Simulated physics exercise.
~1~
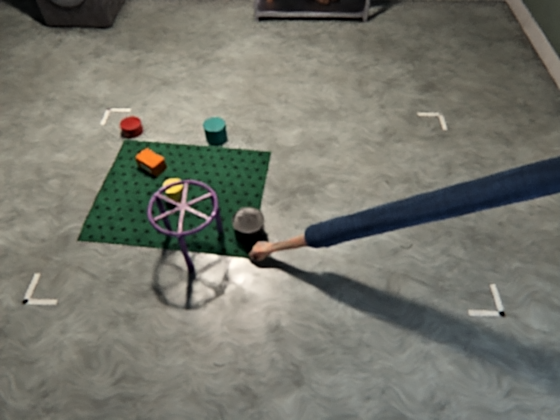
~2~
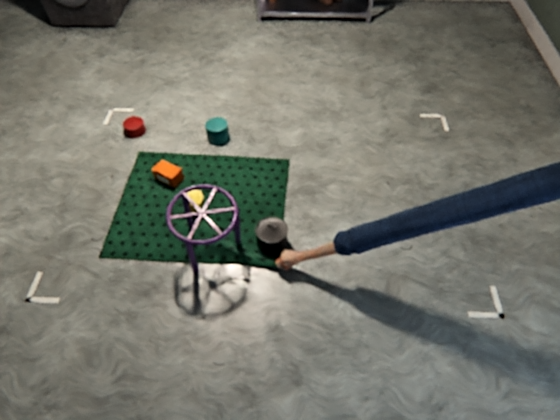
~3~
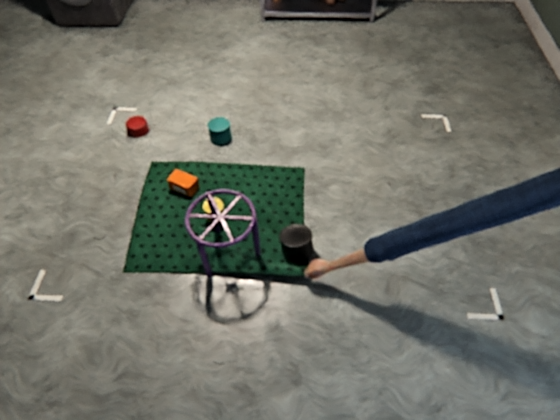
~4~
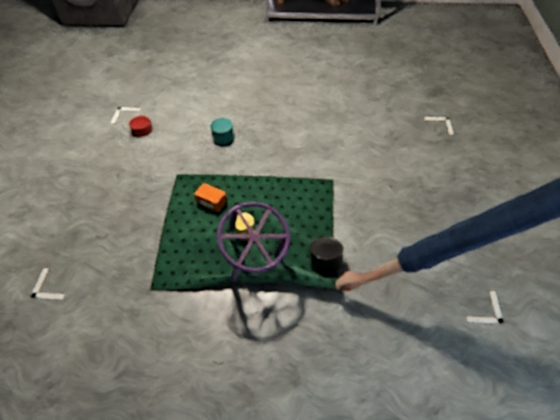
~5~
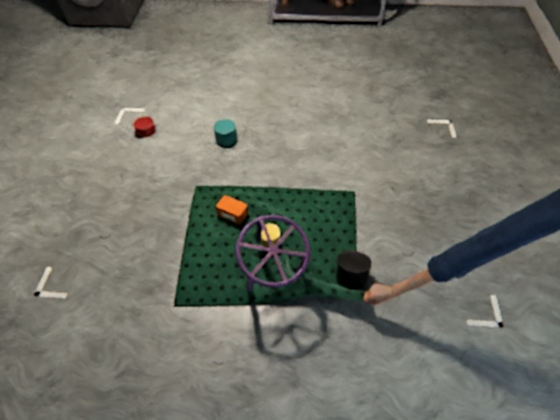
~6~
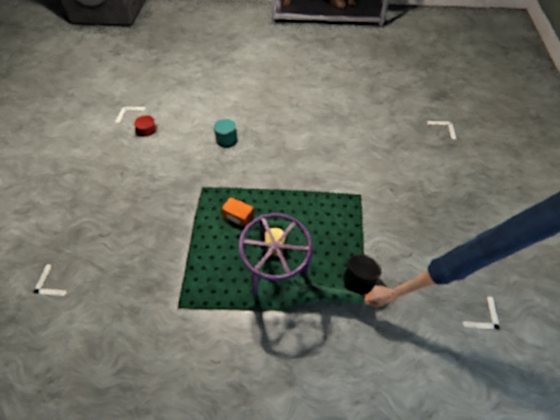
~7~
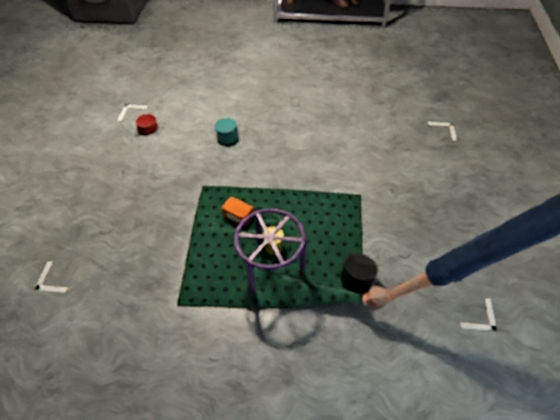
An arm drags a green sheet carrying the bins, carton and stool rightward, then stops.
